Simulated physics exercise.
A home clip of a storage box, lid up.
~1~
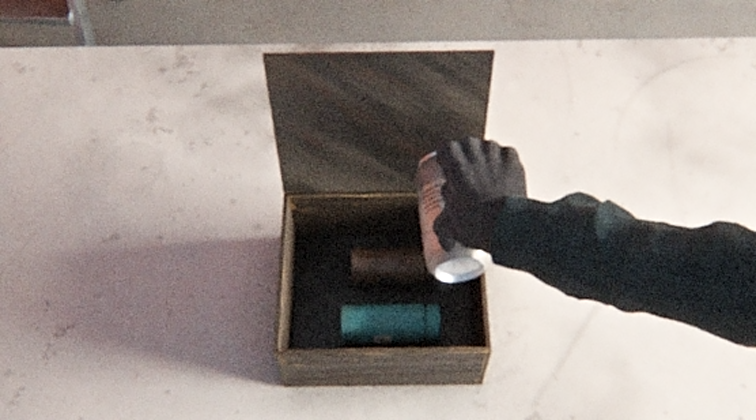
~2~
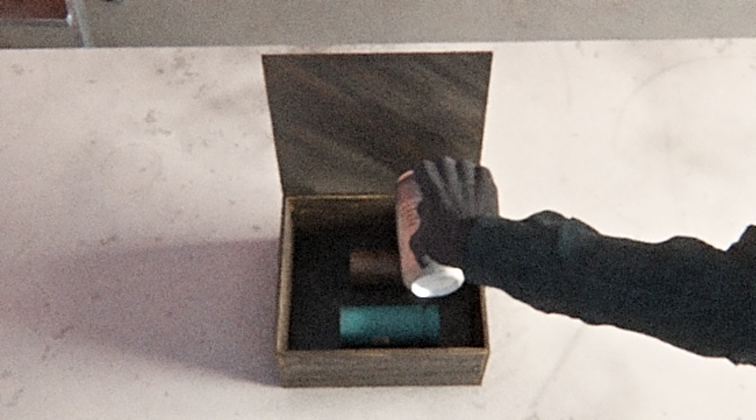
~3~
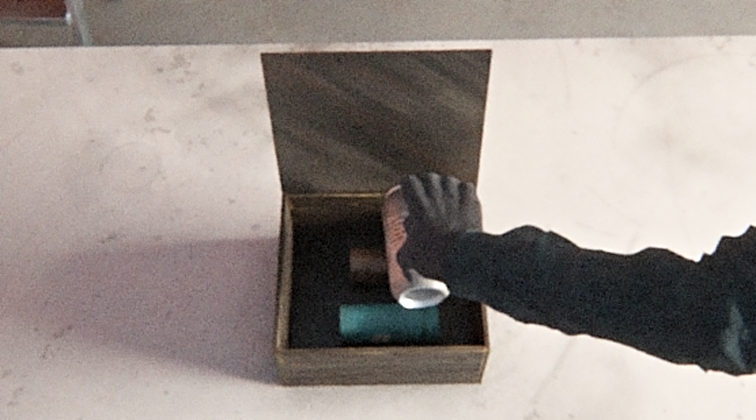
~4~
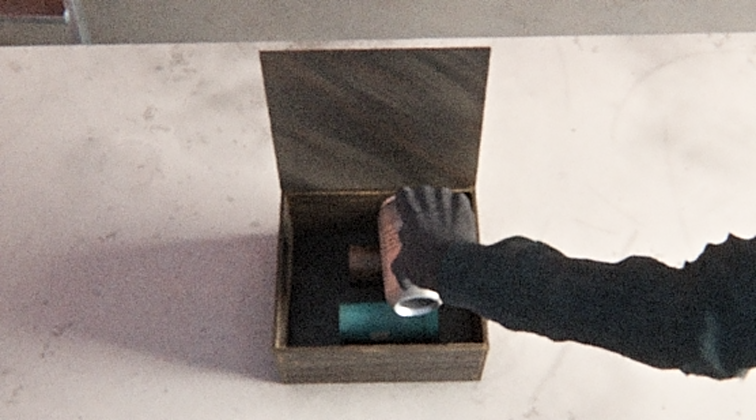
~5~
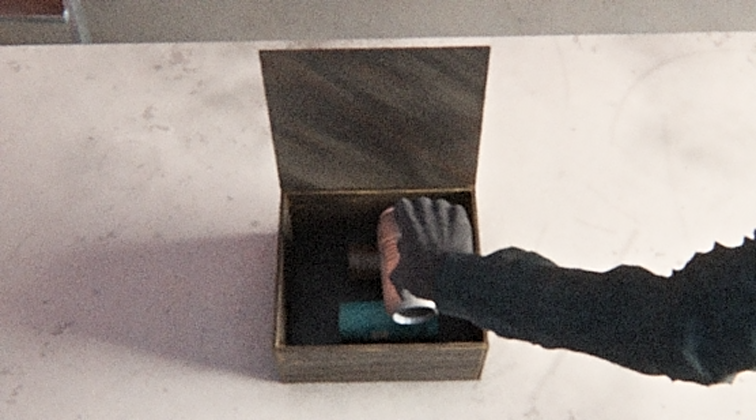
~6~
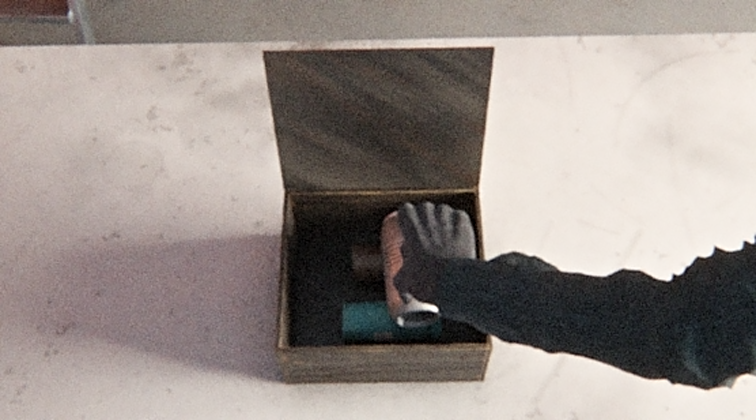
A dark hand lowers a pinkish container into an open box holding a turquoise shaker.
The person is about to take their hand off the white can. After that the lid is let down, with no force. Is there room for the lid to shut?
Outcome: The lid will not close.
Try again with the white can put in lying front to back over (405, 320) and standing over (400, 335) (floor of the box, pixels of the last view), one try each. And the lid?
In the first case it is held up; in the second case it is held up.
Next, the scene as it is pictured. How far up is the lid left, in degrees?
Some 12° above the rim.
Then, 1.30 s past the last view, lid 76° above the rim; white can displaced a little near (414, 293); turquoise shaker displaced a little.
Then, 1.90 s past the last view, lid 27° above the rim; white can displaced a little near (416, 297); turquoise shaker displaced a little; brown shaker displaced a little.
Finally, lid 11° above the rim; all 3 still in place. Final places as the last picture's camera would see them, white can near (416, 297).
